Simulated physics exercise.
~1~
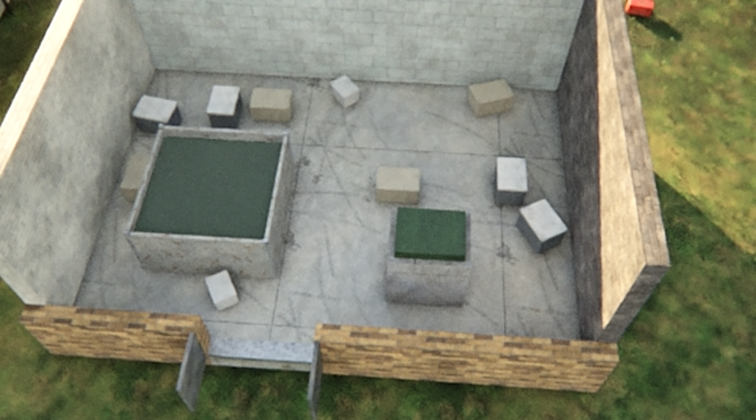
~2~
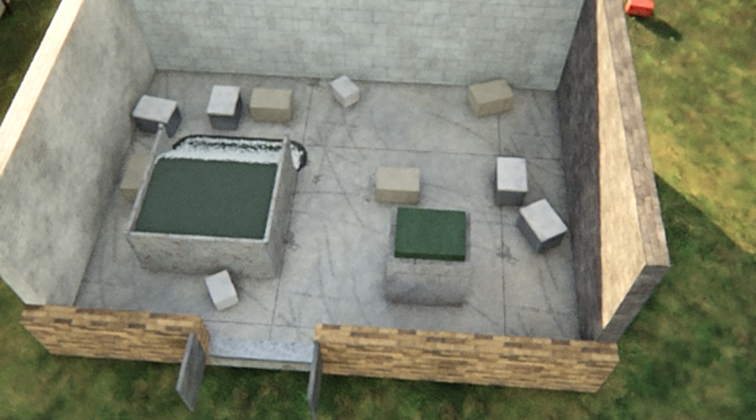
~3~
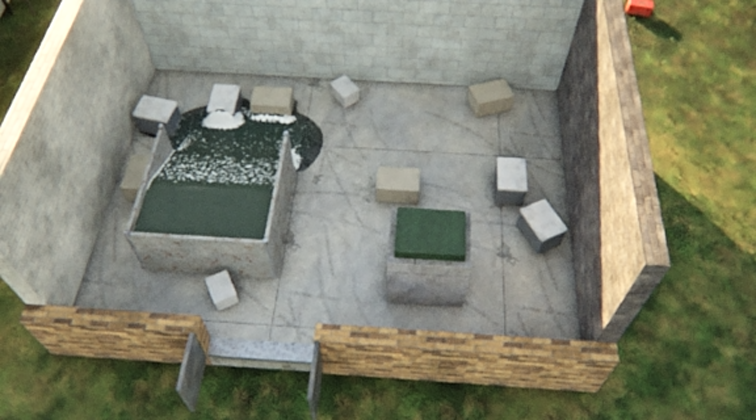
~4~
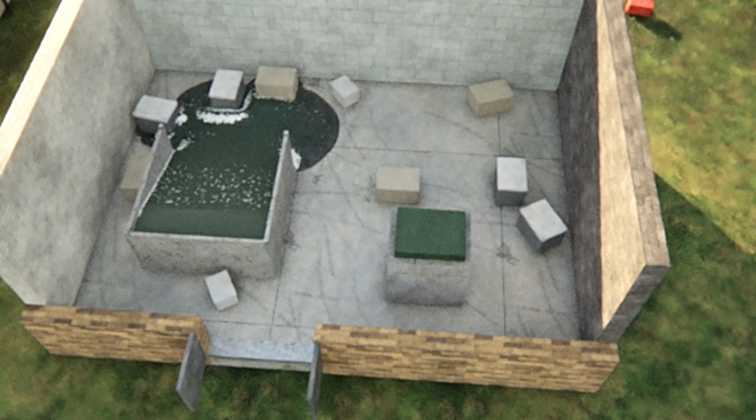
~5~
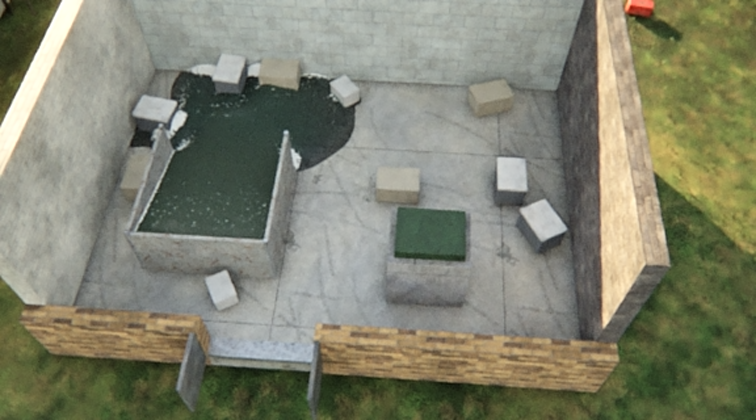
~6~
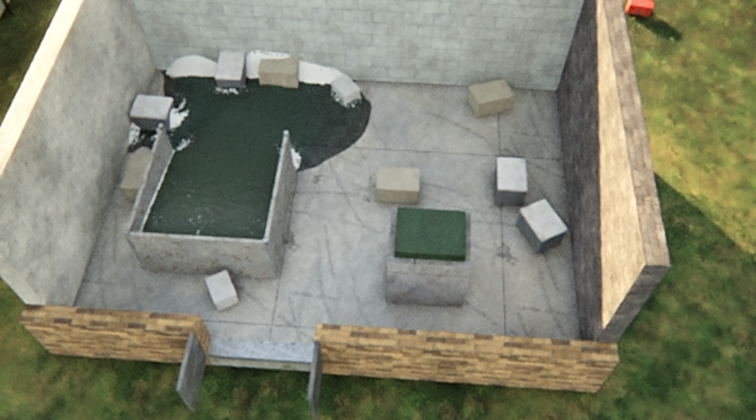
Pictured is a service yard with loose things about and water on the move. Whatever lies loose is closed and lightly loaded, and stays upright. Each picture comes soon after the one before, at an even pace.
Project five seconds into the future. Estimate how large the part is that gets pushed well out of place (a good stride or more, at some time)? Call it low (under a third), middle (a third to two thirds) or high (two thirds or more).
High.
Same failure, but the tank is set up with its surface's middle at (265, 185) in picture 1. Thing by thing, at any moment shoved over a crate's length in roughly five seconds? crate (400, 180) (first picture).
Fell short of it.
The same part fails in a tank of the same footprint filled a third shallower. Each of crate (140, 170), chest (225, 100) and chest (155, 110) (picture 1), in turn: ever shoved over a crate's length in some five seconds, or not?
Taking them as listed, the first reached the mark, the second reached the mark and the third reached the mark.
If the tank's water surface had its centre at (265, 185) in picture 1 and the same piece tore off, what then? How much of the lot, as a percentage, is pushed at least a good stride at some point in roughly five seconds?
Roughly 90 in a hundred.
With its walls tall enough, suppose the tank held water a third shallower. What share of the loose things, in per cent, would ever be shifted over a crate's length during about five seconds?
About 60 in every hundred loose things.
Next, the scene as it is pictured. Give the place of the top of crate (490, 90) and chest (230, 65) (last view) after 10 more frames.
Estimate: First at (542, 113), second at (190, 55), approximately.
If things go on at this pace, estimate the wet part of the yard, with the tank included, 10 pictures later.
Something like 50 in a hundred.
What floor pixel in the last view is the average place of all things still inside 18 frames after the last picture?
The average lies close to (375, 218).
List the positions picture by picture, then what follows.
The first picture shows a chest at (223, 99) rests on the ground; a crate at (271, 98), on the bottom; 0 of 10 have shifted.
The second picture shows a chest at (223, 99) rests on the ground; a crate at (271, 98) rests on the ground; 0 of 10 have shifted.
The third picture shows a chest at (224, 98), on the bottom, close to its start; a crate at (271, 96), on the bottom, close to its start; 0 of 10 have shifted.
The fourth picture shows a chest at (226, 83), on the bottom, a stride from its start; a crate at (276, 76), on the bottom, a stride from its start; 2 of 10 have shifted.
The fifth picture shows a chest at (229, 67) rests on the ground, a stride from its start; a crate at (279, 68), on the bottom, a stride from its start; 2 of 10 have shifted.
The sixth picture shows a chest at (230, 65) floats, a stride from its start; a crate at (278, 64), afloat, a stride from its start; 3 of 10 have shifted.
A moment on, 2 of 10 are well off their spots; 3 afloat.
Next, 4 of 10 are well off their spots; 4 afloat.
Later, 6 of 10 are well off their spots; 7 afloat.
In the end, 10 of 10 are well off their spots, and 10 have been at some point; 9 afloat.
